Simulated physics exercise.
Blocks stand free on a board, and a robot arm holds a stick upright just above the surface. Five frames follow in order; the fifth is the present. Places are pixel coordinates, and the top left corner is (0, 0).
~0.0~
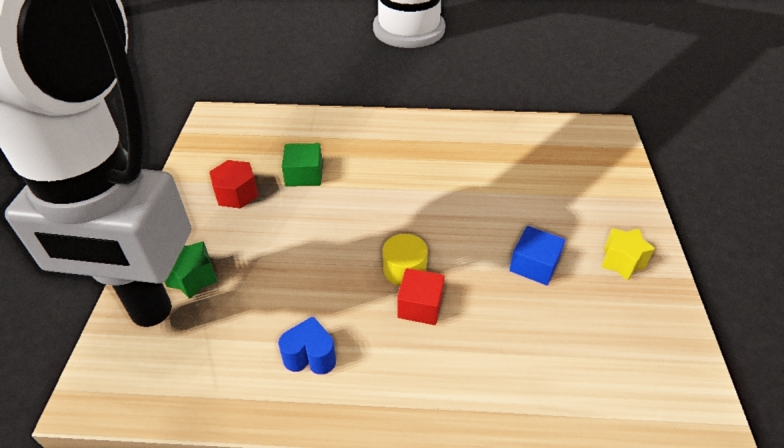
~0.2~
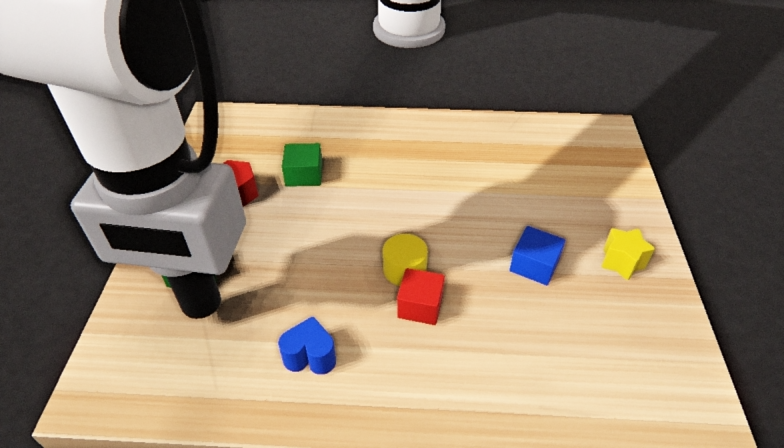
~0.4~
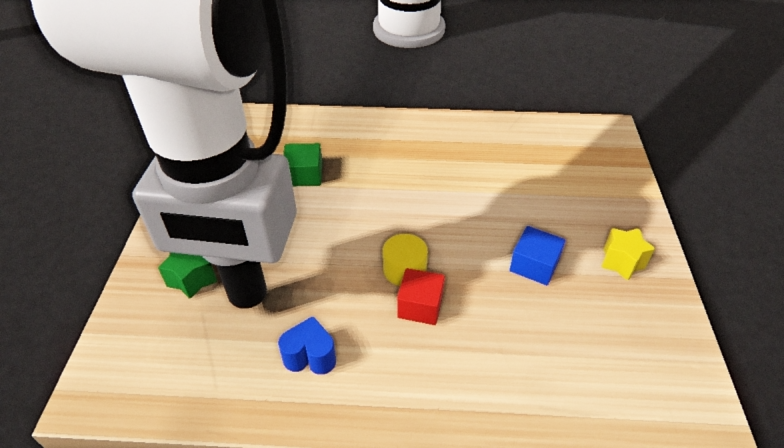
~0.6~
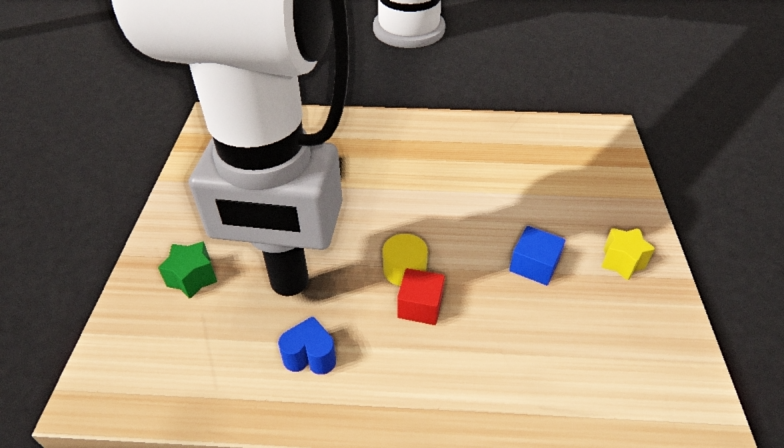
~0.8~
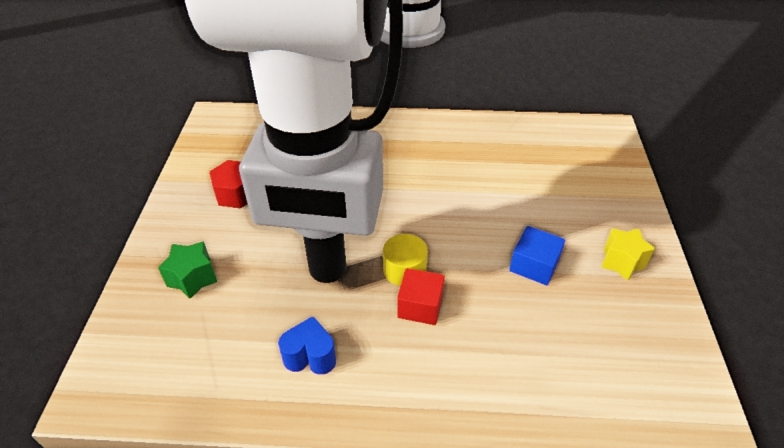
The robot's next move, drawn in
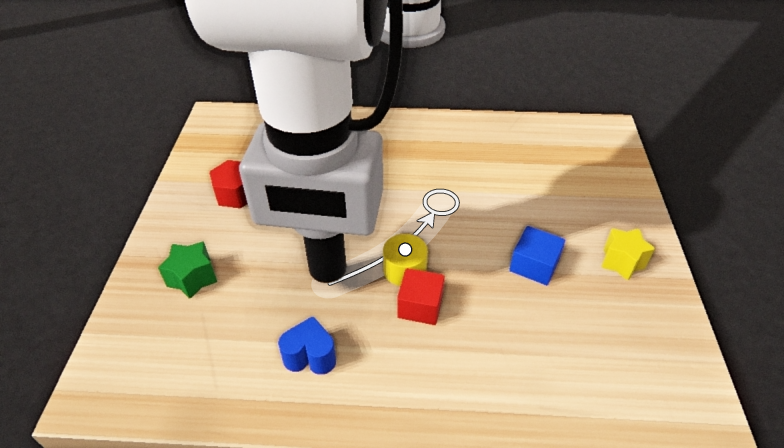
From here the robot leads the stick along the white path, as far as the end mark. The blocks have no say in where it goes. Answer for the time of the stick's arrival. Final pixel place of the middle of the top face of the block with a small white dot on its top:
Around (438, 243).
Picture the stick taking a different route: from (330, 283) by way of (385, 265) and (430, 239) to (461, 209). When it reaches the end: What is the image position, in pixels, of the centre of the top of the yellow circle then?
Its top middle: (462, 240).
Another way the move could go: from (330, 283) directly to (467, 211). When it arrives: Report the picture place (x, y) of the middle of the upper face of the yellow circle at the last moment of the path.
It is at (436, 245).
Path on the board, from (330, 283) by way of (379, 261) and (417, 233) to (441, 202); the dot is on the yellow circle.
What follows on the original path. One third of the way, stick (379, 248); yellow circle (419, 247).
Two thirds of the way, stick (418, 219); yellow circle (438, 243).
At the end, stick (442, 188); yellow circle (438, 243); red square block in place.
